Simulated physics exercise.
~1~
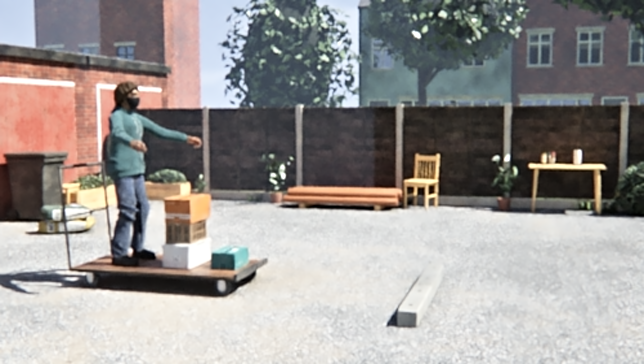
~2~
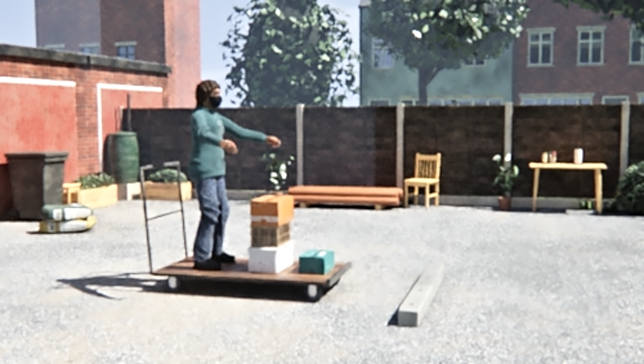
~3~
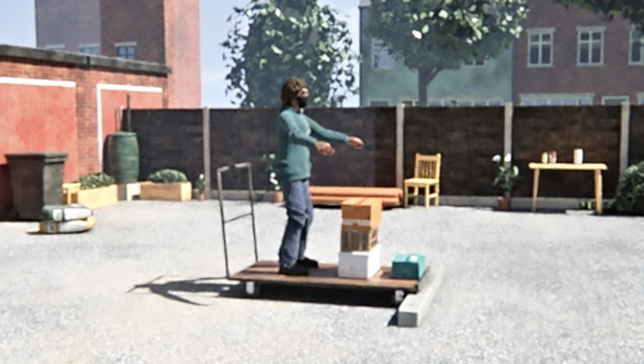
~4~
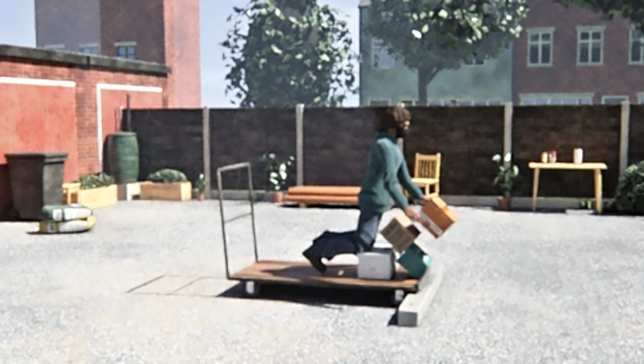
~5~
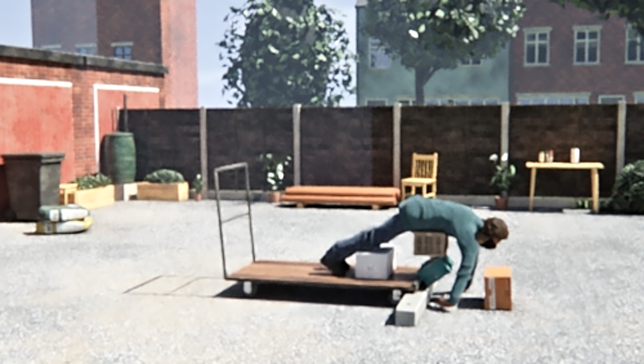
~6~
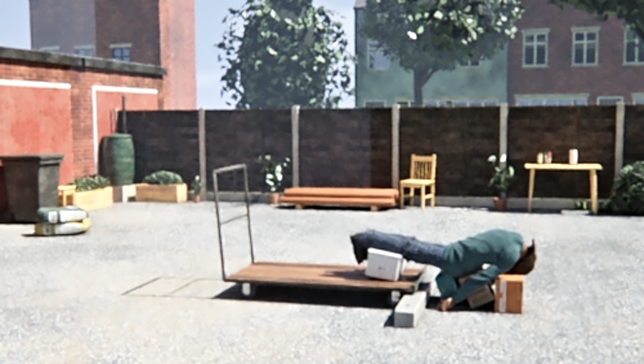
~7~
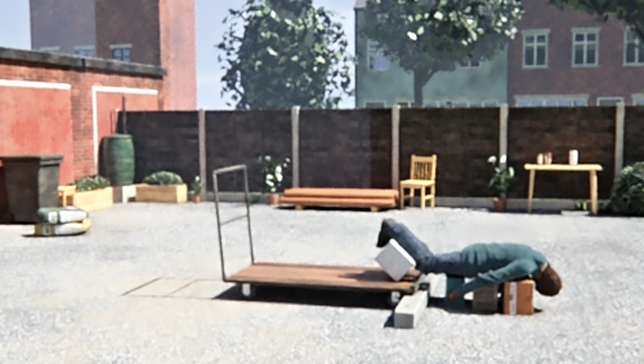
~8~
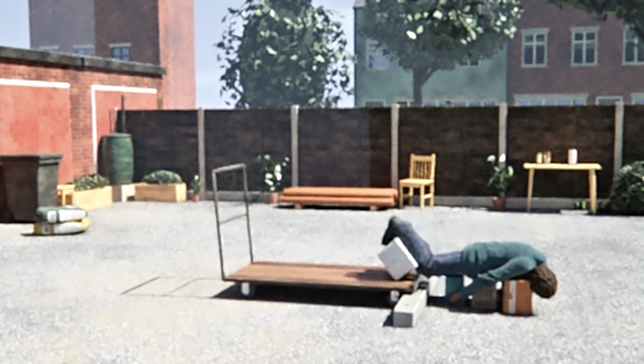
A person in a teal top and blue trousers stands with arms held forward on a flat wooden trolley in a sunny gravel yard, seen from the side, with a dark fence, chair and table behind. Ahead of them, an orange carton tops a brown crate and a white tote, beside a teal parcel. The trolley rolls right and stops against a low grey kerb. The person pitches forward as the orange carton, brown crate and teal parcel tumble over the front. They end face down, hips beyond the front edge and lower legs raised, while the white tote rests tilted on the deck.
